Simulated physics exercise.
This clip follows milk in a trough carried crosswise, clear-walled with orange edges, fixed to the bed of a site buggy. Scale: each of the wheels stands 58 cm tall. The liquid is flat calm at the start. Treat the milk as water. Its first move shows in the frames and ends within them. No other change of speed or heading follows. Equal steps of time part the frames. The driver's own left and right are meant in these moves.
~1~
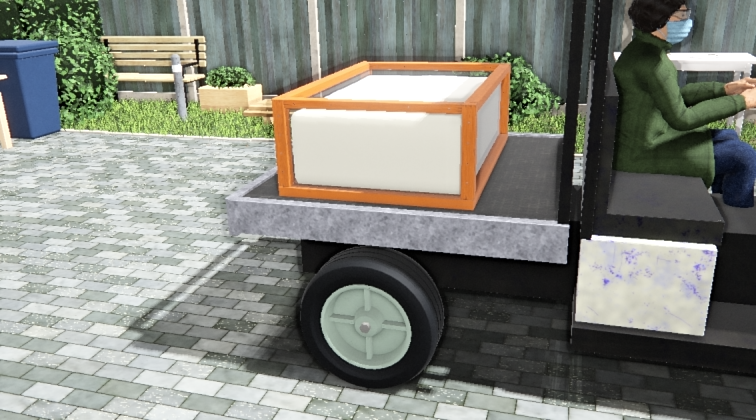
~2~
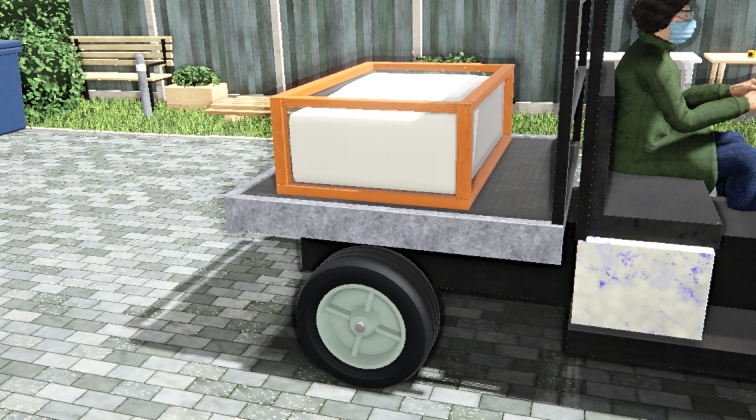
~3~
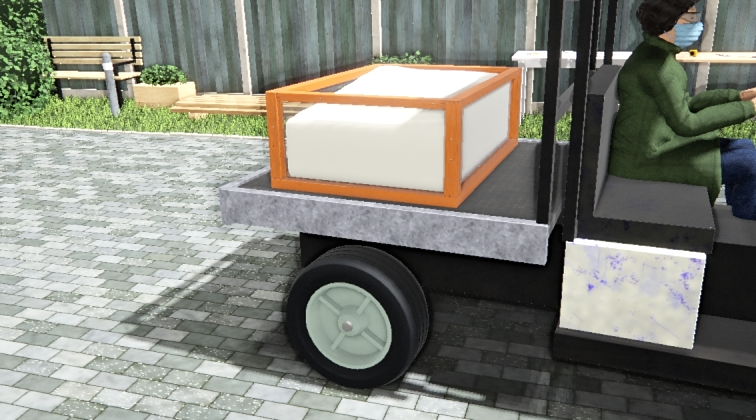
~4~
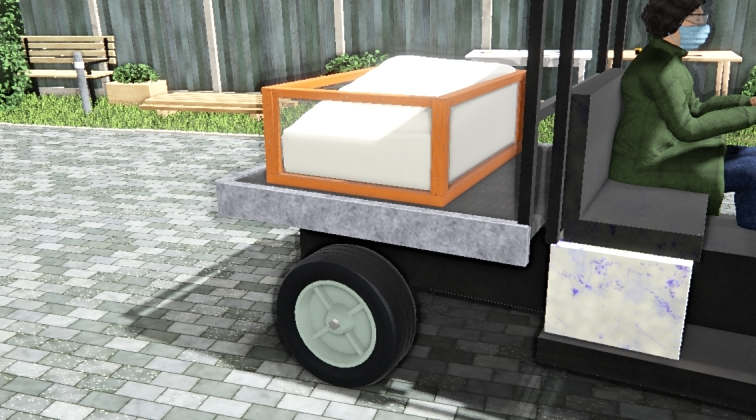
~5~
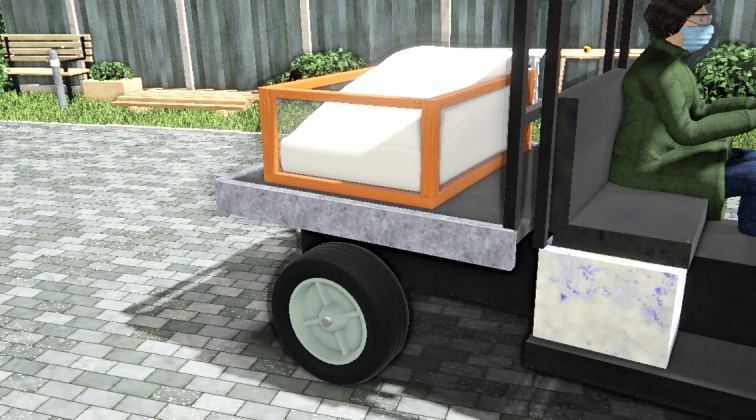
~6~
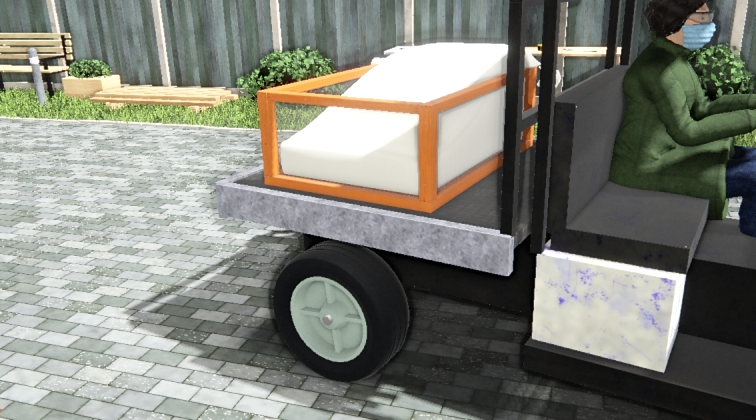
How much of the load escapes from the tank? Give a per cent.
About 16 per cent.
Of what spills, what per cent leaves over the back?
About 10 per cent.
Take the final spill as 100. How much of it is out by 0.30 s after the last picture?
About 50 per cent.
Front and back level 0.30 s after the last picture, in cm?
Front 28 cm, back 28 cm.
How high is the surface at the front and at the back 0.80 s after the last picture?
Front 26 cm, back 28 cm.
Then, 0.30 s after the last picture, it stands 29 cm high behind and 28 cm in front; 8 per cent has gone over the far side.
Then, 0.80 s after the last picture, it stands 28 cm high behind and 27 cm in front; 10 per cent has gone over the far side.
Then, 1.30 s after the last picture, it stands 29 cm high behind and 30 cm in front; 12 per cent has gone over the far side.
Then, 2.99 s after the last picture, 16 per cent has gone over the far side, 34 of 220 litres.
